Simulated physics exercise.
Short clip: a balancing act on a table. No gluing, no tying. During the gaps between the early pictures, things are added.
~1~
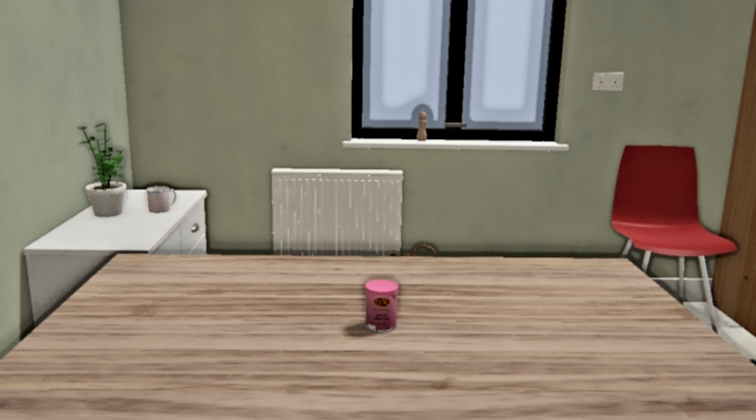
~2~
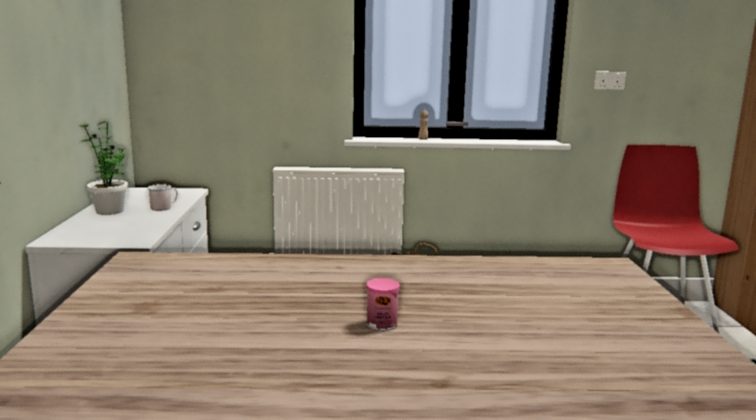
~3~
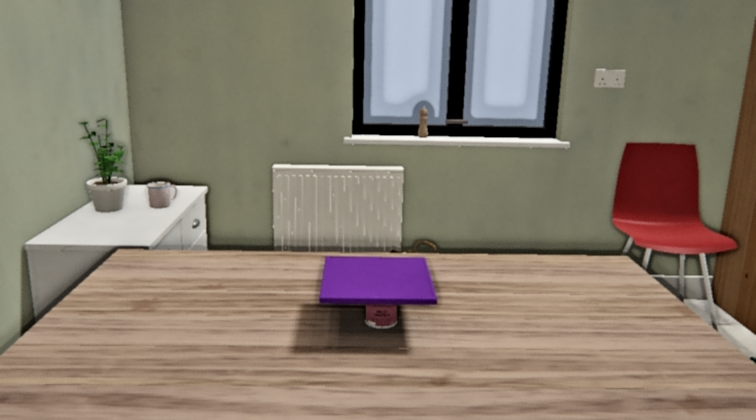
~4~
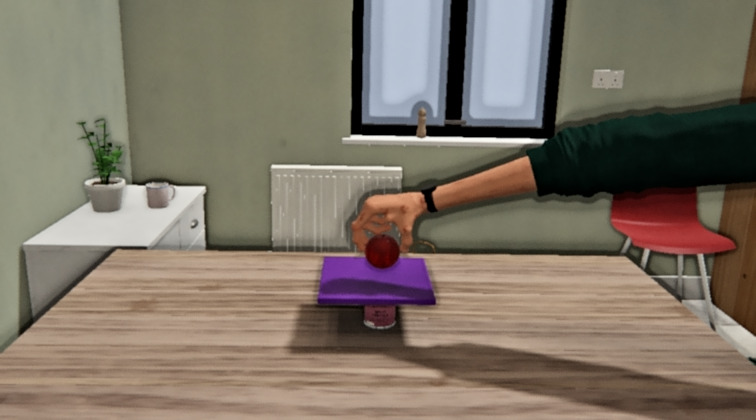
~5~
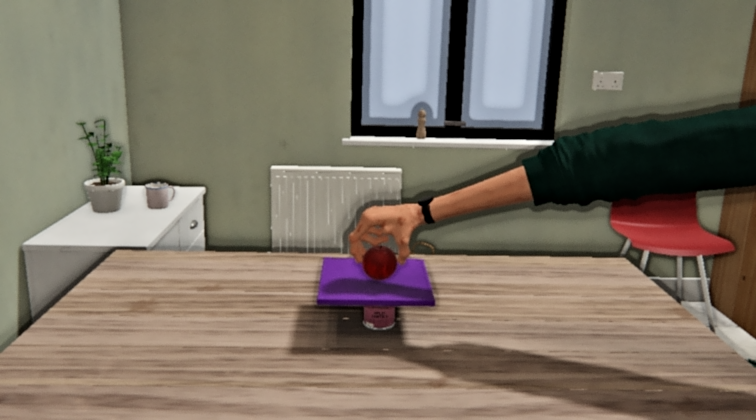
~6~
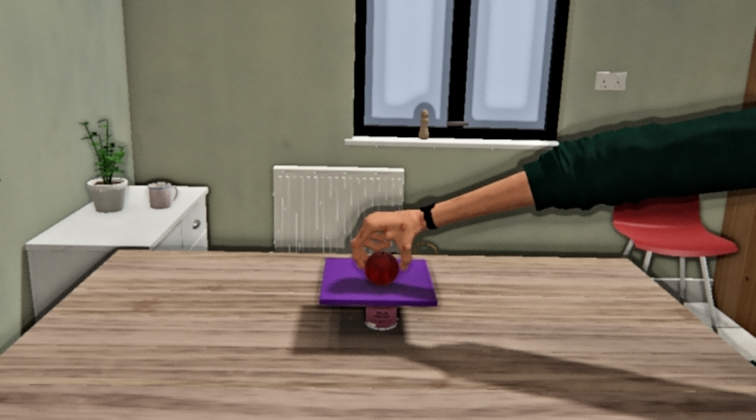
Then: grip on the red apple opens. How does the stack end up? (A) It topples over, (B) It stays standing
B.
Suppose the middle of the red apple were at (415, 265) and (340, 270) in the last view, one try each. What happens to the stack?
The stack remains upright with the first try and topples over with the second.
Then, 0.30 s past the last view, nothing moves.
Then, 0.70 s past the last view, red apple resting near (382, 269).
Finally, all 3 still in place. Final places as the last picture's camera would see them, red apple near (382, 269). The stack stays up.
